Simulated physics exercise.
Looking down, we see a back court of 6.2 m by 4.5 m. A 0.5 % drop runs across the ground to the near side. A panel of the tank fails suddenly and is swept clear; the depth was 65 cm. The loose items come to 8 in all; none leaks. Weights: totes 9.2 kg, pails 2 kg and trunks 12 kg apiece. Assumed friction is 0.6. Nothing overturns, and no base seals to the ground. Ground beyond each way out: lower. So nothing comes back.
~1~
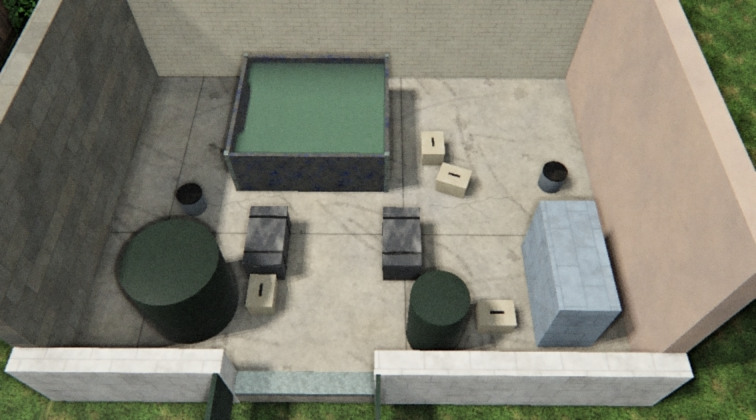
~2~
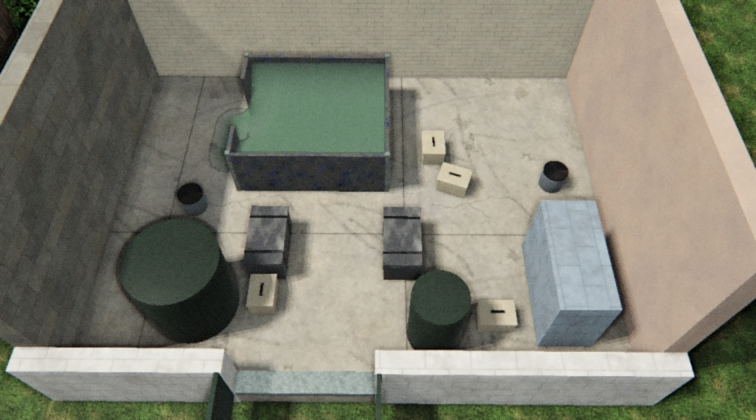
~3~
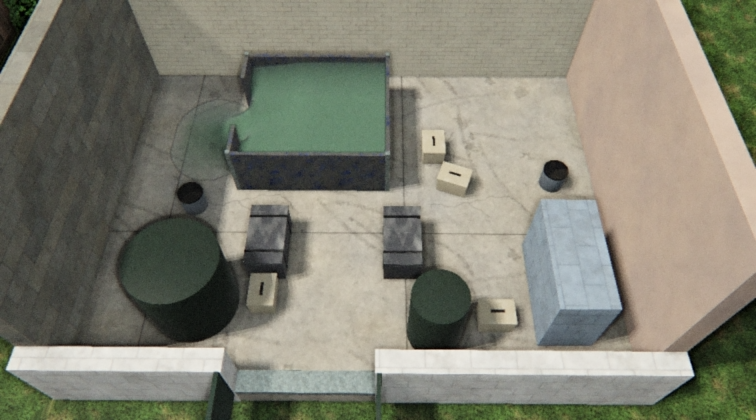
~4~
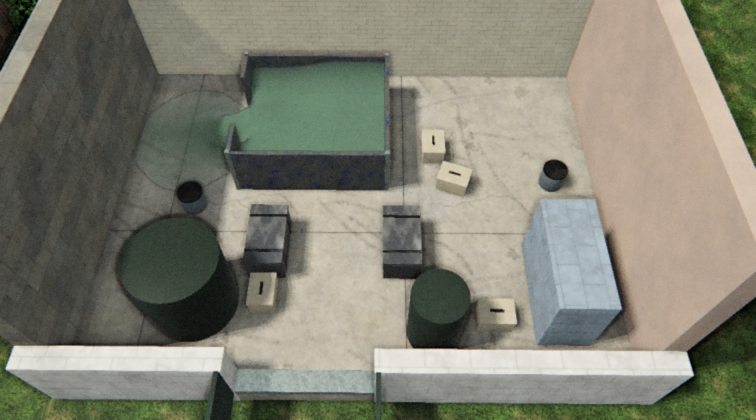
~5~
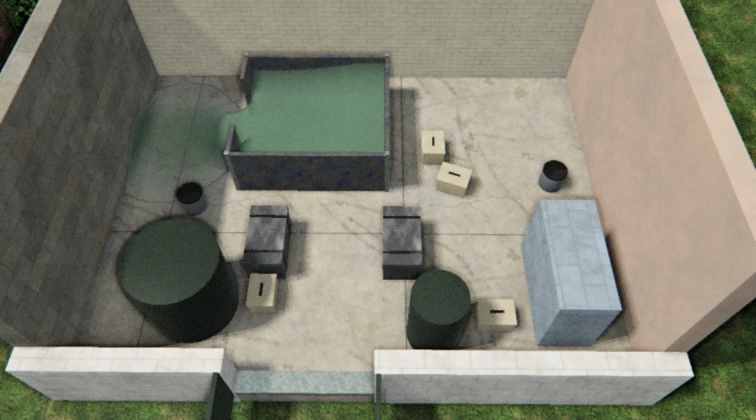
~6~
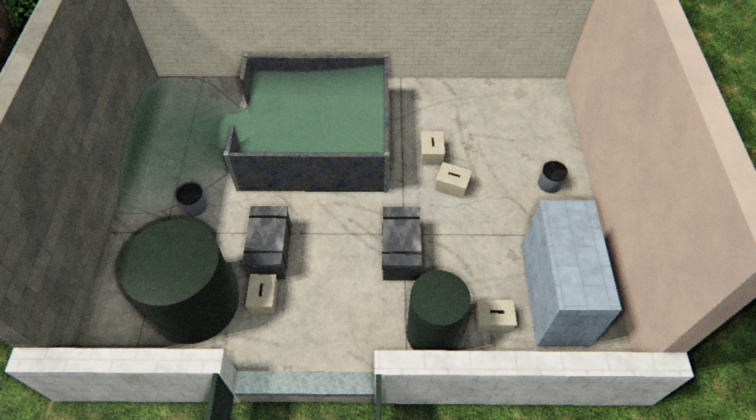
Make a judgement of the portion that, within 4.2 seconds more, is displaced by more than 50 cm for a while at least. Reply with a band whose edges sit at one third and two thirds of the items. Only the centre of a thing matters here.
Band: Under one third.
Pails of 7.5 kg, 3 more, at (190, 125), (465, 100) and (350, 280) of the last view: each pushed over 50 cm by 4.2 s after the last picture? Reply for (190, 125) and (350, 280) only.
Taking them in order: Above the mark and below the mark.
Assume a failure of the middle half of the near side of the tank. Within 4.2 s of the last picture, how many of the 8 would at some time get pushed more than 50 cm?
In that case 2 of them.
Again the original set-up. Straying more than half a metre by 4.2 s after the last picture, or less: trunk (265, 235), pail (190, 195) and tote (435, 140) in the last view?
Listed in sequence: Higher; lower; lower for the last.
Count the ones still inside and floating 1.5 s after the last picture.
At that instant the tally stands at 0.
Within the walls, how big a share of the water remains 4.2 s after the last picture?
Close to 98 in a hundred parts remain.
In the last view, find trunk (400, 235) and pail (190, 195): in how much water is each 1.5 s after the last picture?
I'd put it at 0 cm and 1 cm respectively.
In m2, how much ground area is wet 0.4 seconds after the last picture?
Close to 7.0 m2, I'd say.
Then, 0.4 s after the last picture 0 of 8 are over 50 cm from their spots; 0 afloat.
Then, 1.5 s after the last picture 0 of 8 are over 50 cm from their spots; 0 afloat.
Then, 2.8 s after the last picture 0 of 8 are over 50 cm from their spots; 0 afloat.
Then, 4.2 s after the last picture 1 of 8 are over 50 cm from their spots, and 1 have been at some point; 2 afloat.
